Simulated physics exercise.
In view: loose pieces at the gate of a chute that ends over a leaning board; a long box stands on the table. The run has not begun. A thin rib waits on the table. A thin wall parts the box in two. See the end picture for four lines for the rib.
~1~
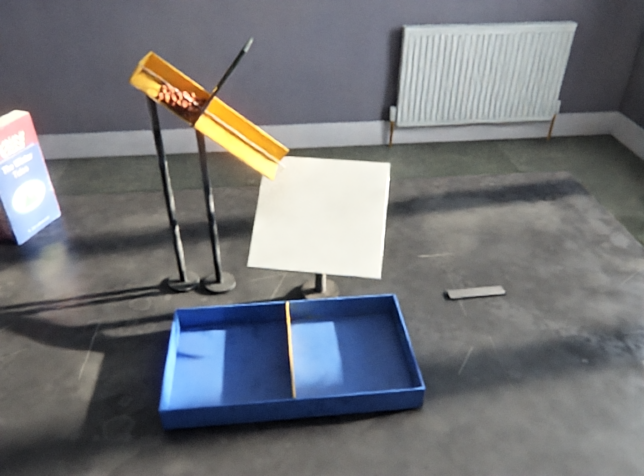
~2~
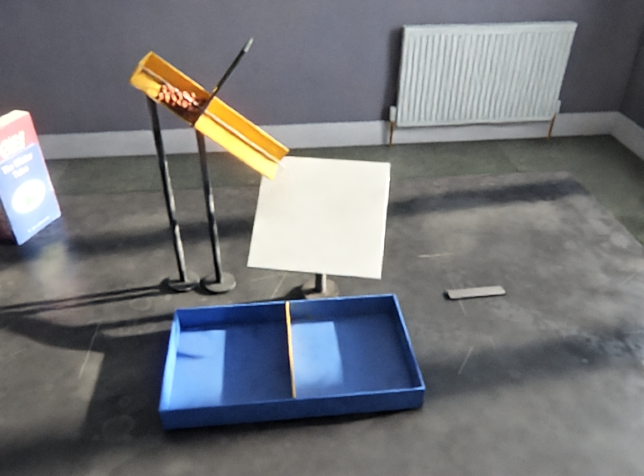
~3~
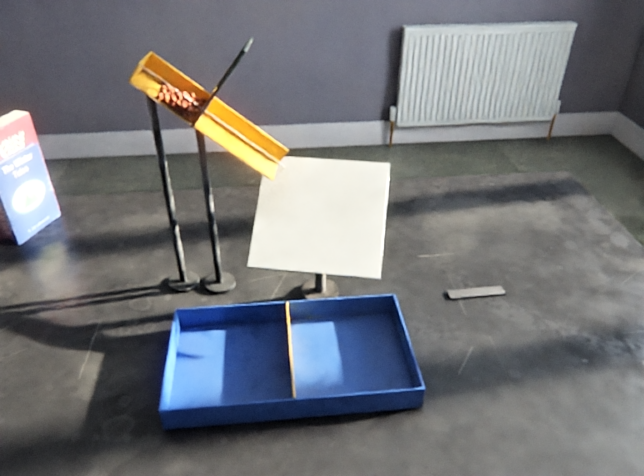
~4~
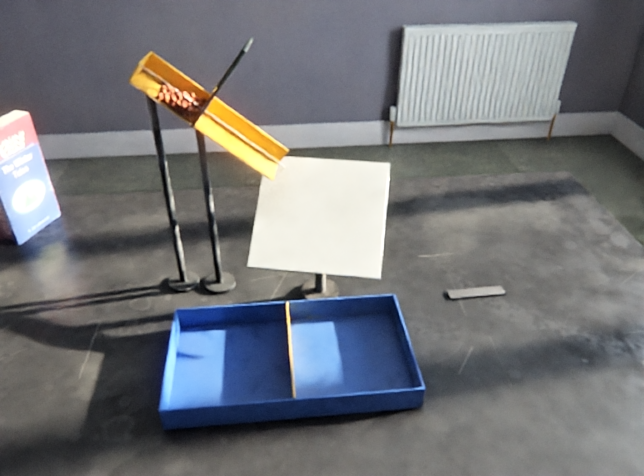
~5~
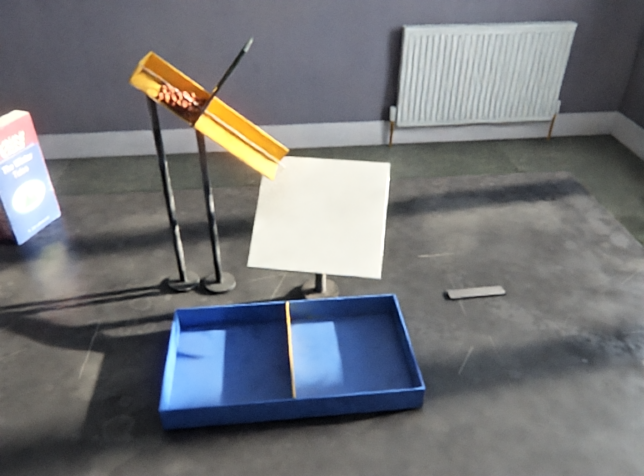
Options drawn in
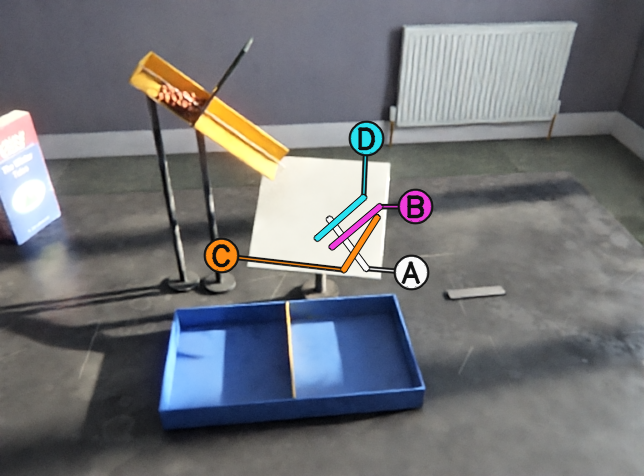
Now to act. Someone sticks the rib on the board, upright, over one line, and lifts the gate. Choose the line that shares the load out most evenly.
Line D does it best.
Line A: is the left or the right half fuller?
Right.
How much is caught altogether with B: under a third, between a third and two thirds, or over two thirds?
Line B gives over two thirds.
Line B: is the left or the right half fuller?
More lands on the right.
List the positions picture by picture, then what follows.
Load behind the gate at (187, 100), clay pellets; lip of the chute at (275, 173), sloping fairly steeply, in the first frame.
Middle of the board at (320, 214), tilted fairly steeply; middle of its low edge at (313, 272); of its high edge at (327, 159), in the second frame.
Front corners of the box at (160, 410) and (424, 388); front end of its middle wall at (295, 399), in the third frame.
Middle of the load at (187, 100); lip at (275, 173), in the fourth frame.
Middle of the load at (187, 100); lip at (275, 173), in the fifth frame.
On the marked copy, line A from (329, 219) to (366, 268); line B from (379, 206) to (332, 246); line C from (377, 217) to (343, 269); line D from (363, 197) to (317, 238).
If A is chosen, of what is caught, a stray few in the left half, nearly all in the right.
If B is chosen, of what is caught, a small part in the left half, nearly all in the right.
If C is chosen, of what is caught, a stray few in the left half, nearly all in the right.
If D is chosen, of what is caught, about half in the left half, about half in the right.
